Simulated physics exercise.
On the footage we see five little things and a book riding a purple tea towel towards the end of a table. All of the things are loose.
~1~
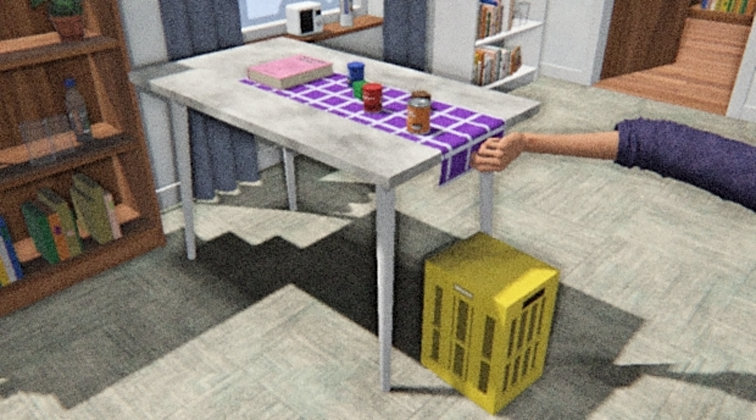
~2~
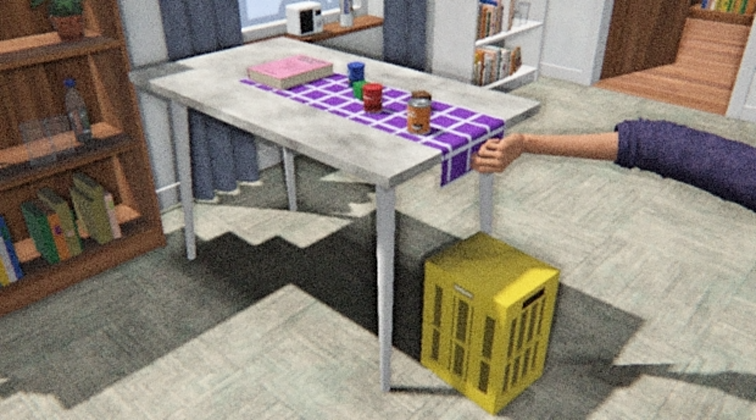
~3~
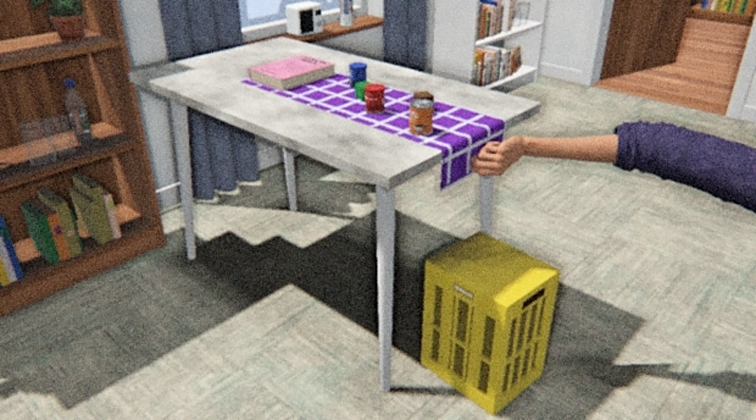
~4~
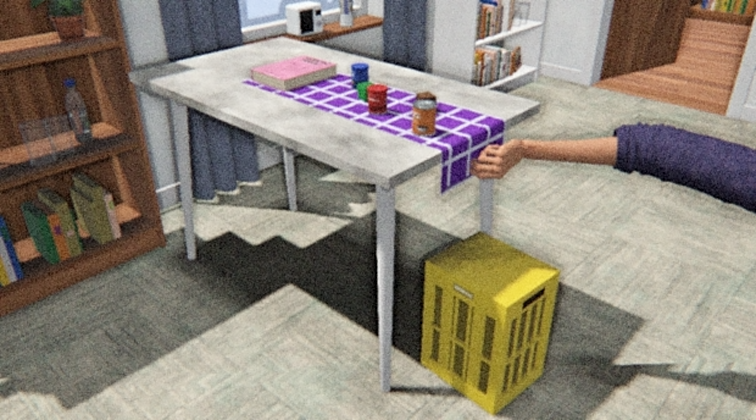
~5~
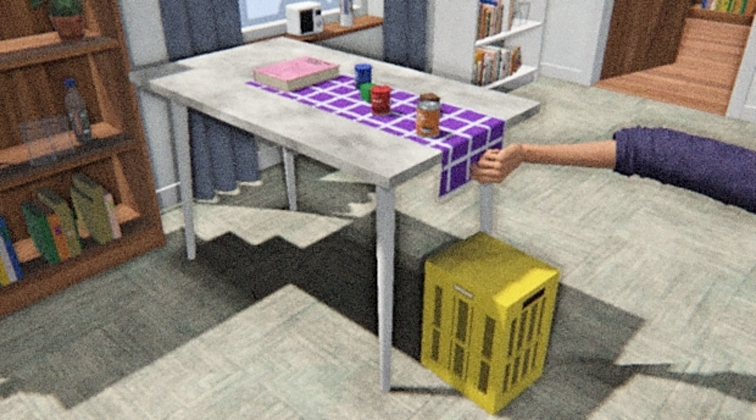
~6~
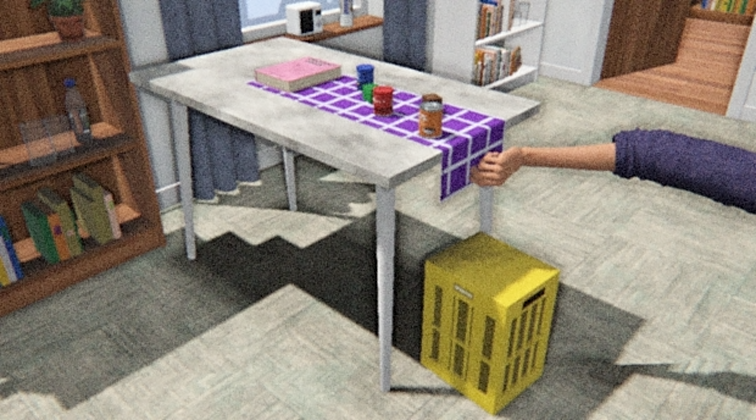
A purple checked cloth slides slowly toward the near right end of a table as a hand at the right draws its hanging edge gradually downward. The pink book and the small cans and other items on it ride along, shifting slightly rightward together, while the yellow crate below stays still.
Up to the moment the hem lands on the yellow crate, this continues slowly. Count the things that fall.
The number that fall is two.
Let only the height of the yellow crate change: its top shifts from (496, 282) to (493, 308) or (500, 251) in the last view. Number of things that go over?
That would be 3 and 1.
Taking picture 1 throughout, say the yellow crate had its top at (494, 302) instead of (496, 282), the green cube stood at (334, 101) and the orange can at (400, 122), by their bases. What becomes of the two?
The green cube ends up still on top and the orange can ends up off the top.
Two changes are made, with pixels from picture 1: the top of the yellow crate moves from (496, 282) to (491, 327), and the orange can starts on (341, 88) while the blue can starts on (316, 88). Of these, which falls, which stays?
Result - the orange can stays put, and the blue can stays put.
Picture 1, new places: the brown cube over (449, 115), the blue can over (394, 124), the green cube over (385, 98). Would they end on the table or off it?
The brown cube will end up off, the blue can will end up off, the green cube will stay where it is.
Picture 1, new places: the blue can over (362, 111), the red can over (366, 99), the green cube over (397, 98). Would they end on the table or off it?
Final state: The blue can is still in place, the red can is still in place, the green cube is still in place.
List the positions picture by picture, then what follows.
The first frame shows hem (439, 189); orange can (419, 102); brown cube (421, 93); red can (373, 86); green cube (363, 83); blue can (356, 64); top of the crate (496, 282).
The second frame shows hem (441, 190); orange can (419, 102).
The third frame shows hem (440, 193); brown cube (424, 94).
The fourth frame shows hem (441, 196); red can (378, 87); top of the crate (496, 282).
The fifth frame shows hem (438, 200); green cube (371, 85).
The sixth frame shows hem (441, 203); orange can (431, 106); brown cube (432, 96); red can (383, 89); green cube (373, 86); blue can (365, 66).
Soon after, hem near (471, 219); orange can gone.
After that, hem on the crate; orange can and brown cube gone.
In the end, hem on the crate; orange can and brown cube gone. It carries off two.
